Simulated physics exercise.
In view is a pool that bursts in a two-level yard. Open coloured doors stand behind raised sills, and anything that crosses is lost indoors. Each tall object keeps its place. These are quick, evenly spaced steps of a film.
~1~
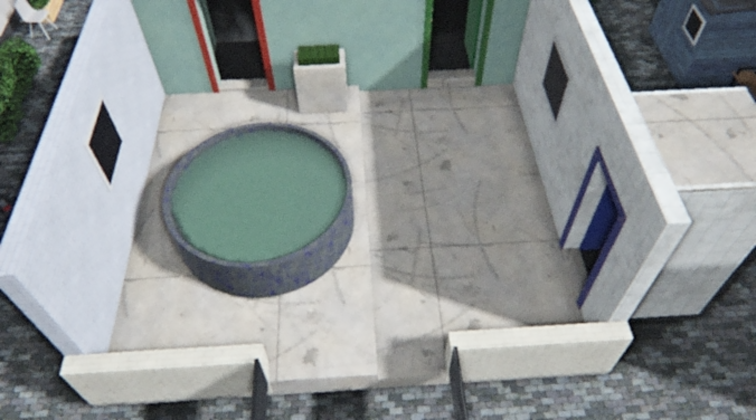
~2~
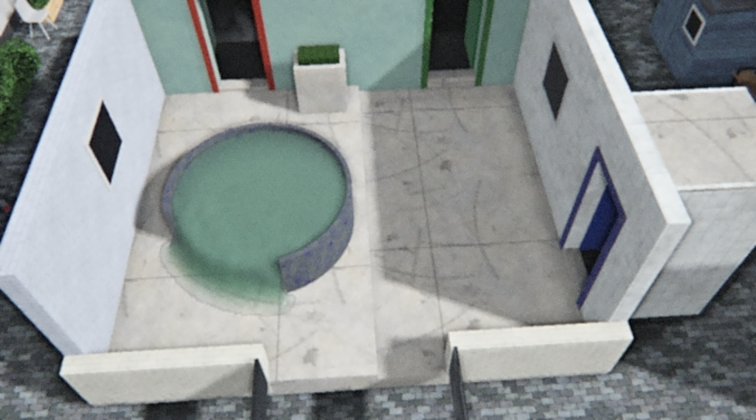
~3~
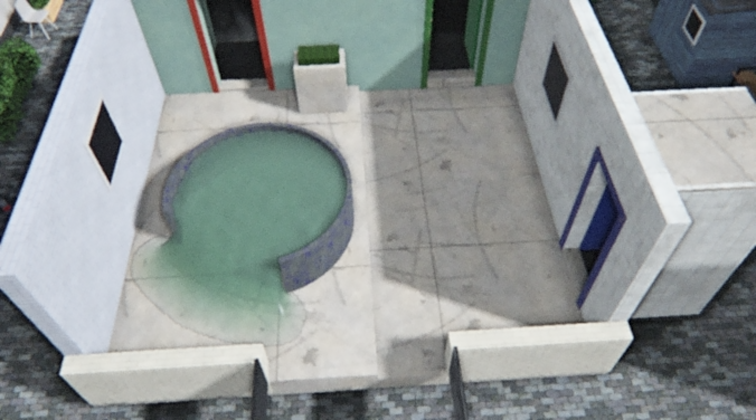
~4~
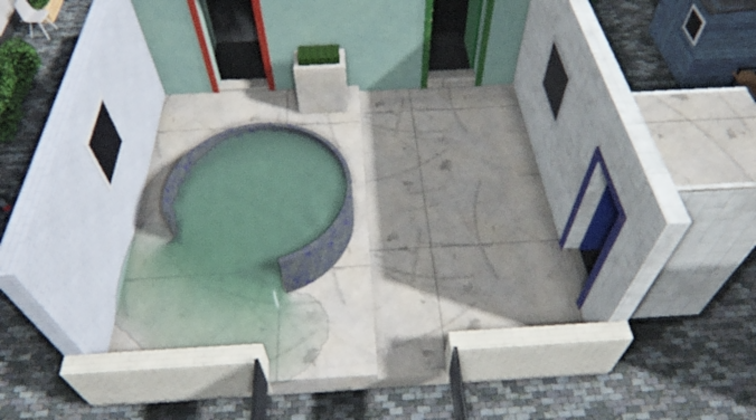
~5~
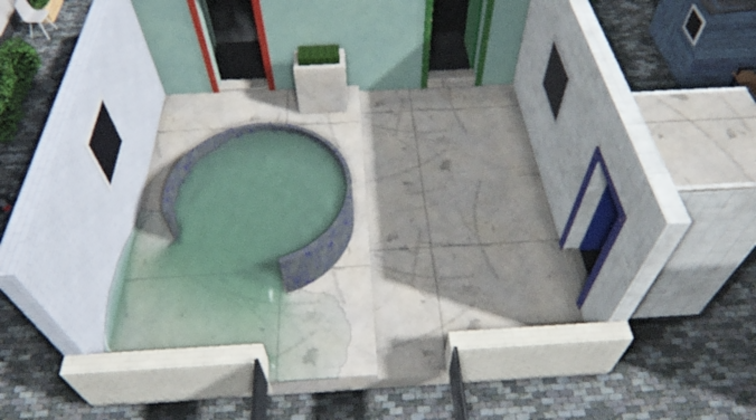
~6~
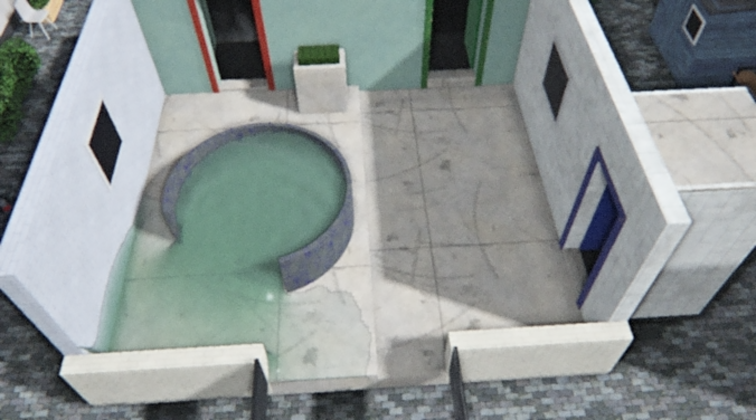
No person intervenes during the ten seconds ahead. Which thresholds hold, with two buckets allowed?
Result: I expect the blue door to go past two buckets; I expect the green door to stop at two buckets or less; I expect the red door to go past two buckets.
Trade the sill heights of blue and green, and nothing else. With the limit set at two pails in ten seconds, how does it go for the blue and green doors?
One by one: Blue door falls short, green door overshoots.
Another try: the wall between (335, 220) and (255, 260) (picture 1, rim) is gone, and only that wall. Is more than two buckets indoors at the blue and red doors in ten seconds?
As it turns out, the blue one rises above while the red one remains below.
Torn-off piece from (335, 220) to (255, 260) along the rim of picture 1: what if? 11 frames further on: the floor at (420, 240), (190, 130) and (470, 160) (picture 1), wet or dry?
Taken one by one: Unaffected, then unaffected, then unaffected.
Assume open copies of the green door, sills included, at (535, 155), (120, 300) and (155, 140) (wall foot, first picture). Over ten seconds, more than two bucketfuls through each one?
So it goes runs below, then runs above, then runs below.
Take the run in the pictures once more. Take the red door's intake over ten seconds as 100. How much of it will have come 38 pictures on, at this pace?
Close to 65 %.
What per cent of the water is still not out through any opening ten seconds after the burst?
Around 68 percent.
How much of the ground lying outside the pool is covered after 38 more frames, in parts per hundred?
Around 80 percent.
A moment on, water covers 20 % of the floor; the blue door not reached, the green door not reached, the red door not reached.
Next, water covers 30 % of the floor; the blue door not reached, the green door not reached, the red door not reached.
Then, water covers 60 % of the floor; the blue door under two buckets in, the green door not reached, the red door over two buckets in.
Later, water covers 80 % of the floor; the blue door far over two buckets in, the green door wet at the sill, nothing in, the red door far over two buckets in.
In the end, water covers 95 % of the floor; the blue door far over two buckets in, the green door wet at the sill, nothing in, the red door far over two buckets in.
